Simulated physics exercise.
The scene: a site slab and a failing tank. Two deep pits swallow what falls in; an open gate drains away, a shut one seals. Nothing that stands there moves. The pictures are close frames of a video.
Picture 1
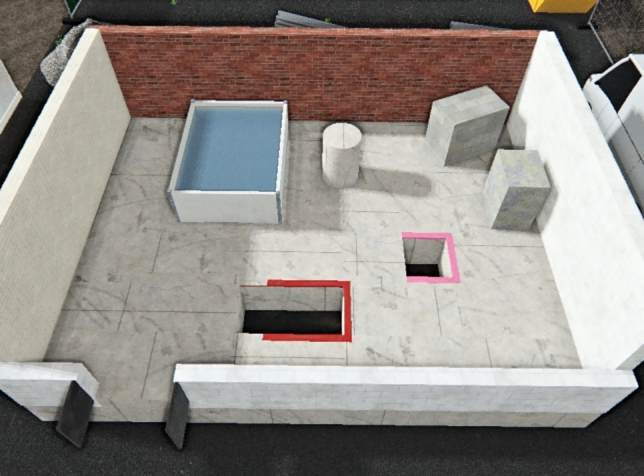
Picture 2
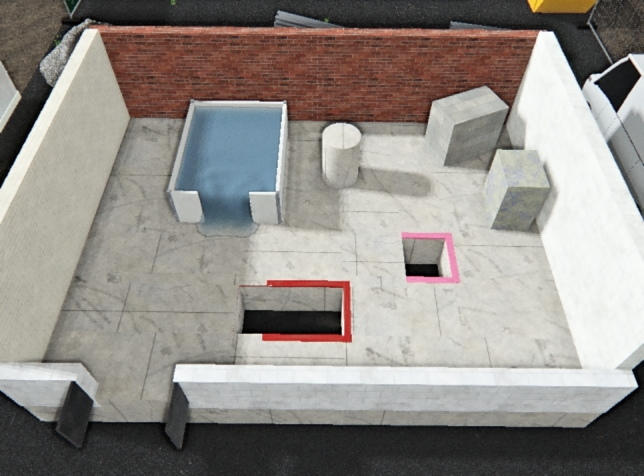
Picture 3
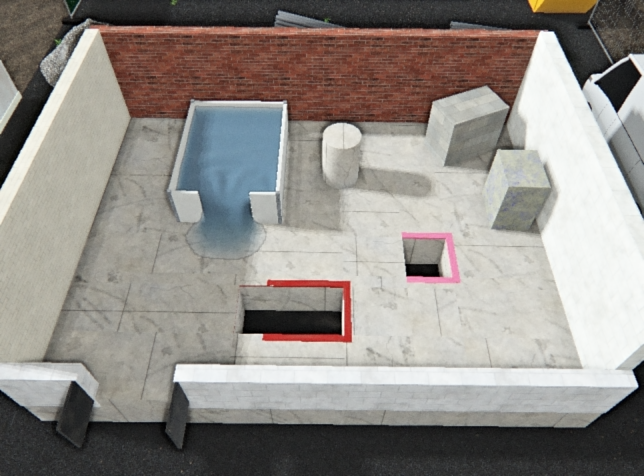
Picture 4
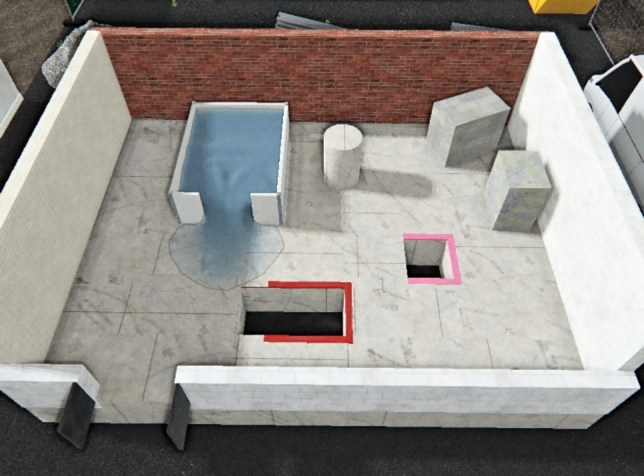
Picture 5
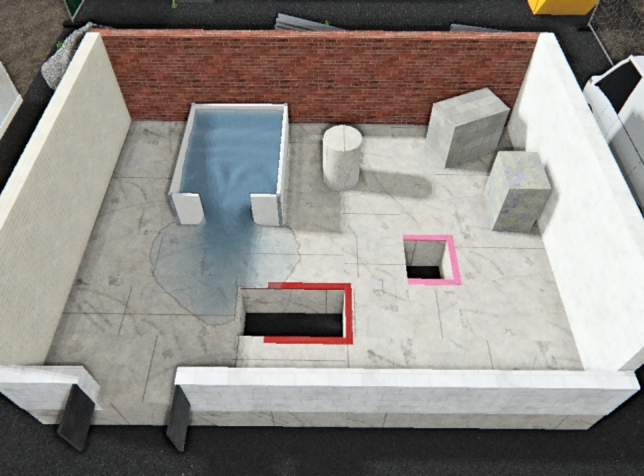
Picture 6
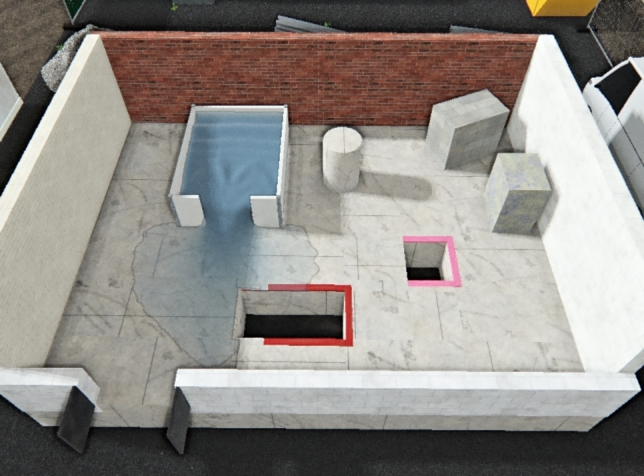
A tank of water opens at its front and water spreads across the slab floor.
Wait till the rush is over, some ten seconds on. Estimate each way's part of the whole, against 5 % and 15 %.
In the end: The gate takes above 15 %; the red pit takes above 15 %; the pink pit takes not even 5 %.
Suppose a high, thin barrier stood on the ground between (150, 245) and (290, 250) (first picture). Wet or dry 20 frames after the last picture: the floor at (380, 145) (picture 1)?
Verdict: Not flooded.
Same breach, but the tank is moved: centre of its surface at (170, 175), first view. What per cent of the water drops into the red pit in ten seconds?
Parts in a hundred: Red 8.
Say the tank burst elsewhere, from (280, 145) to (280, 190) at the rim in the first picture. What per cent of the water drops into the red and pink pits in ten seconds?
Per cent: Red 6, pink 35.
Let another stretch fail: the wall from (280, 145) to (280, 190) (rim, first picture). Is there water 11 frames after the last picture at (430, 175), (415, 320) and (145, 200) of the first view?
In turn: Under water, covered, not flooded.
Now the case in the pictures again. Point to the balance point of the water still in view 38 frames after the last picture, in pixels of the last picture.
Near (228, 226).
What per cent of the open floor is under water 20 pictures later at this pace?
I make it 30 per cent.
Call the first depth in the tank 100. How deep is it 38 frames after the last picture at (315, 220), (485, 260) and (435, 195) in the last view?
Roughly 0, 0 and 0 per cent, in turn.
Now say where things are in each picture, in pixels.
The first frame shows the water tank at (233, 147) is whole and still.
In the second frame, water pours out at (228, 212) and has run to (201, 228).
In the third frame, the front is at (197, 249), out from the gap at (228, 213).
In the fourth frame, water pours out at (229, 215) and has run to (227, 286).
In the fifth frame, the front is at (207, 318), out from the gap at (229, 215).
In the sixth frame, the front is at (217, 359), out from the gap at (229, 216).
A moment on, water covers 20 % of the floor; the gate 1 %, the red pit 5 %, the pink pit 0 %.
Next, water covers 25 % of the floor; the gate 5 %, the red pit 11 %, the pink pit 0 %.
Then, water covers 30 % of the floor; the gate 12 %, the red pit 18 %, the pink pit 0 %.
Later, water covers 40 % of the floor; the gate 20 %, the red pit 27 %, the pink pit 0 %.
In the end, water covers 50 % of the floor; the gate 27 %, the red pit 33 %, the pink pit 1 %.
